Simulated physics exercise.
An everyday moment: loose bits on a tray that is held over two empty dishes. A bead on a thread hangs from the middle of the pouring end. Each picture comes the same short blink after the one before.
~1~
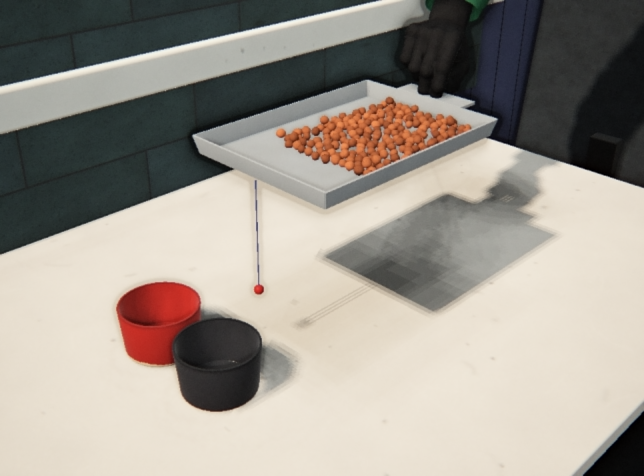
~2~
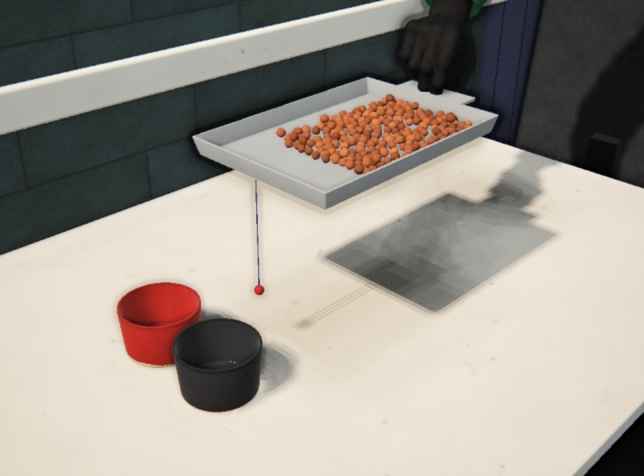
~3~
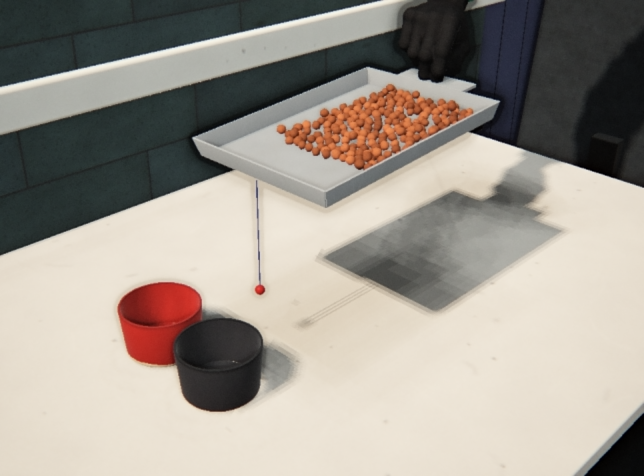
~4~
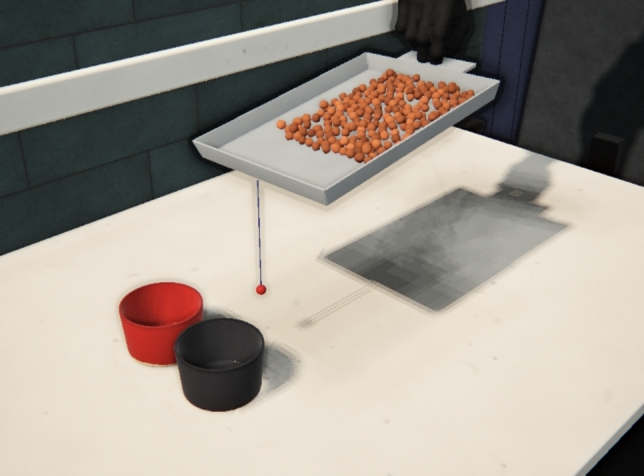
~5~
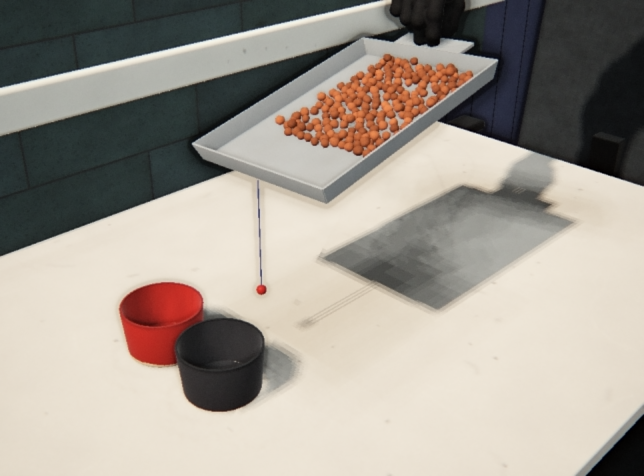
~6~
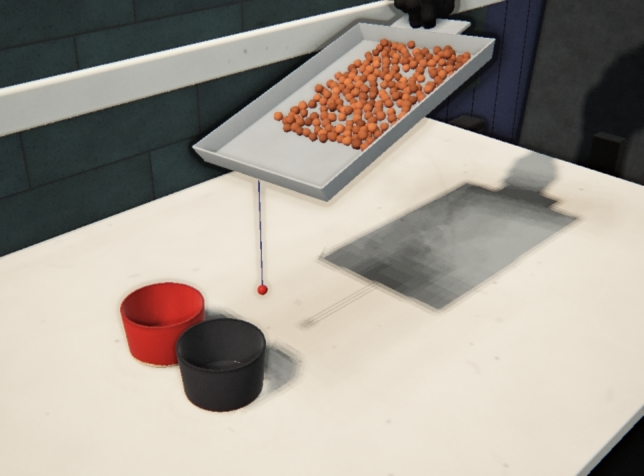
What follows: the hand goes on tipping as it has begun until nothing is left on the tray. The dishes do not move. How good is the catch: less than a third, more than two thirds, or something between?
The two hold from one third to two thirds of the load.
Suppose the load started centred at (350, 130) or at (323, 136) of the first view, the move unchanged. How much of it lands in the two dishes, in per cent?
Roughly 50 per cent, and 50 per cent.
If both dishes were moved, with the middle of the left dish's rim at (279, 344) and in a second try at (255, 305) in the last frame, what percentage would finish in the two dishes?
In turn 0 and 10 in a hundred.
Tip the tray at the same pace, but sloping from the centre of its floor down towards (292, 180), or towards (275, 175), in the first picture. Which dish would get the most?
The first try: The dish on the right. The second: The right one.
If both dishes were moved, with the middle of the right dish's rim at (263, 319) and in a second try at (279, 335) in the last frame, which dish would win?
First left, then the left dish.
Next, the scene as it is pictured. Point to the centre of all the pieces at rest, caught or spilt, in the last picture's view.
Roughly at (184, 340).
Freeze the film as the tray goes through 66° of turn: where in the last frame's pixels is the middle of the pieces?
Roughly at (241, 147).
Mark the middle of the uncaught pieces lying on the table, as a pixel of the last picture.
Around (196, 323).
Just after the last frame, tray tipped steeply; almost all on the tray; about a tenth in the air.
A moment on, tray tipped past a quarter turn; roughly two thirds on the tray; about a tenth in the right dish; about a tenth in the left dish; about a tenth outside both; about a tenth in the air.
Further on, tray tipped past a quarter turn; roughly a quarter in the right dish; roughly a quarter in the left dish; roughly half outside both.
When it is over, tray tipped past a quarter turn; roughly a quarter in the right dish; roughly a quarter in the left dish; roughly half outside both.
